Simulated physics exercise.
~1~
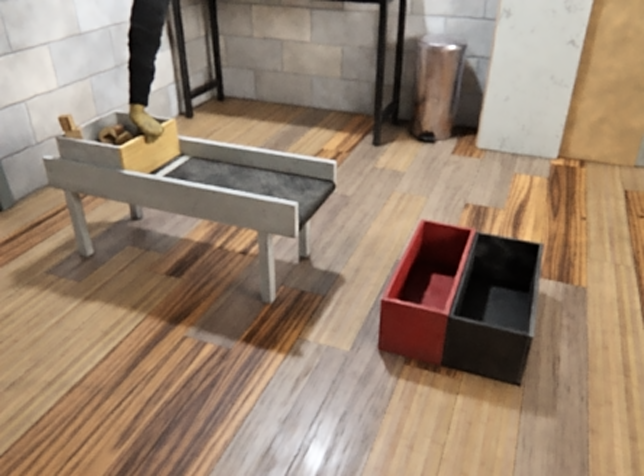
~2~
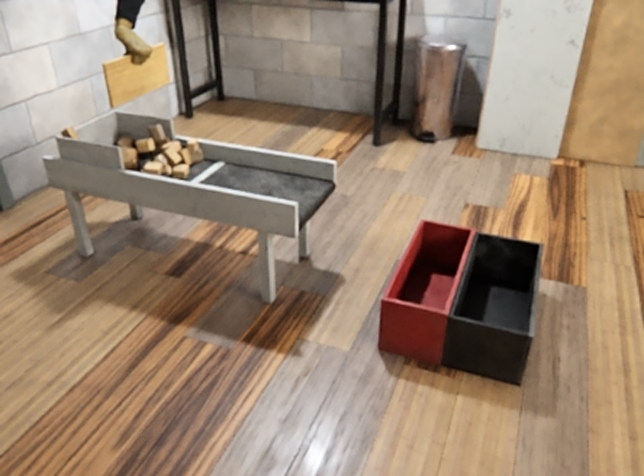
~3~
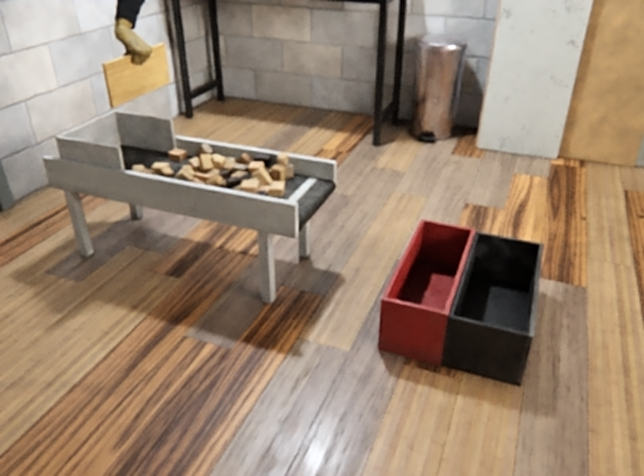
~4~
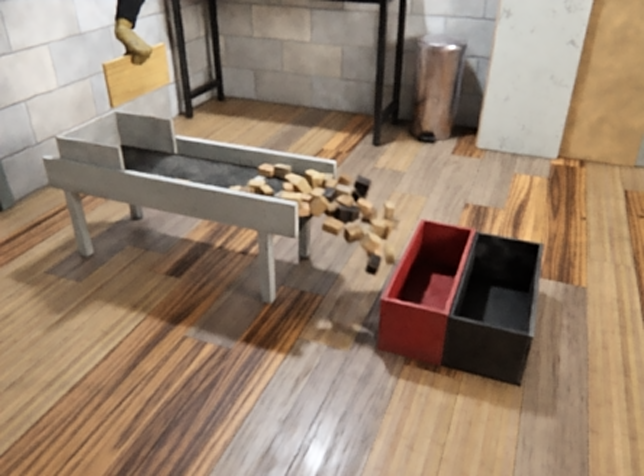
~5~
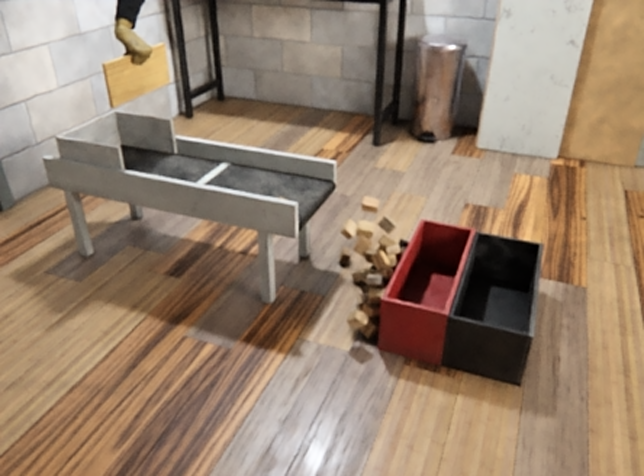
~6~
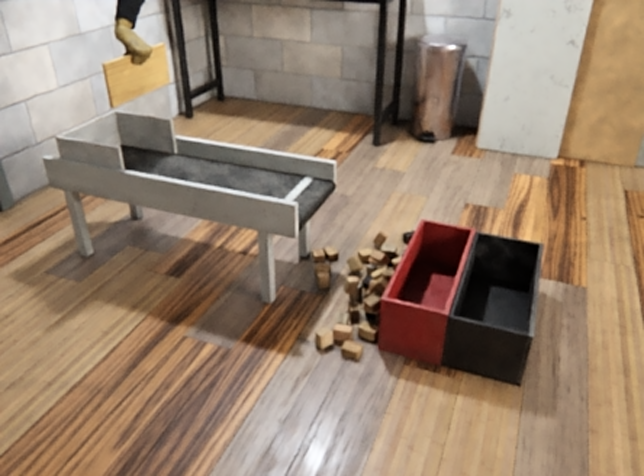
In a room with a wood-plank floor, a gloved hand lifts a gate from a low white pen, and a dark belt carries a load of small wooden blocks rightward off its end, where they tumble down and settle on the floor short of the red tub.
